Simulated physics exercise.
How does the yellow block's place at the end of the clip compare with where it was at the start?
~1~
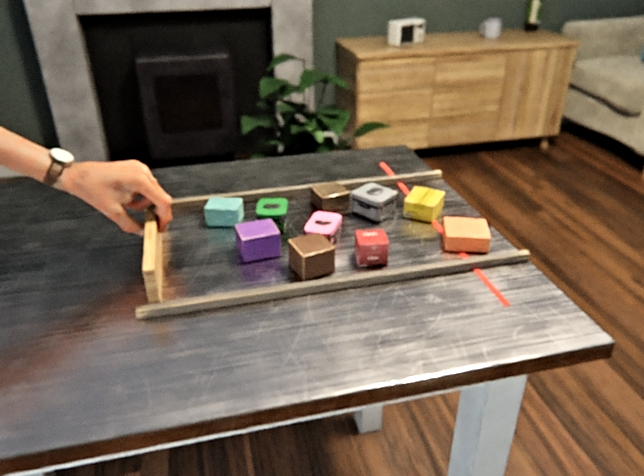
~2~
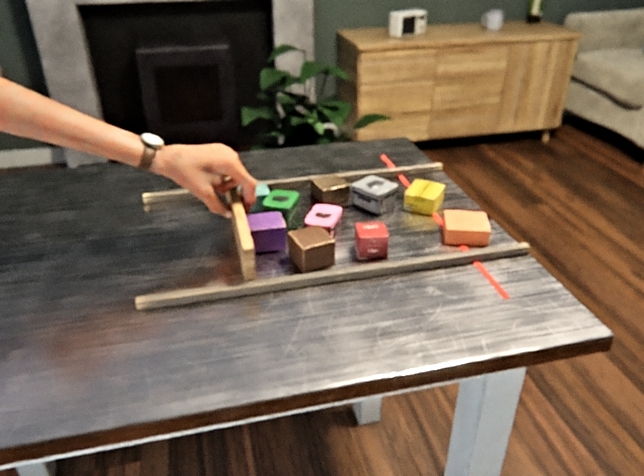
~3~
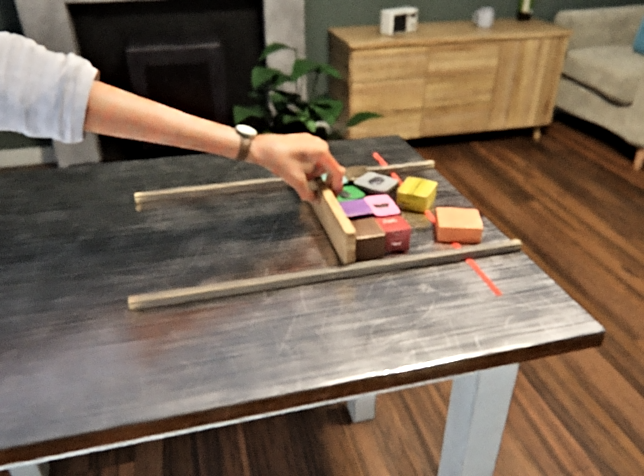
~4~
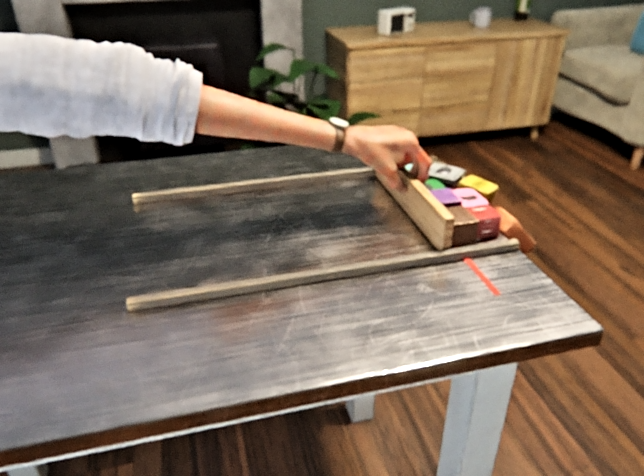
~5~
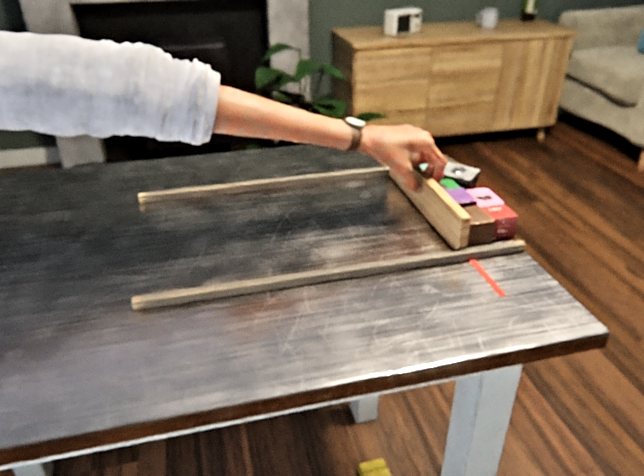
At the start the yellow block sits on the table, near the right end of the channel. By the end it is off the table and down below, seen beneath the table's near edge.
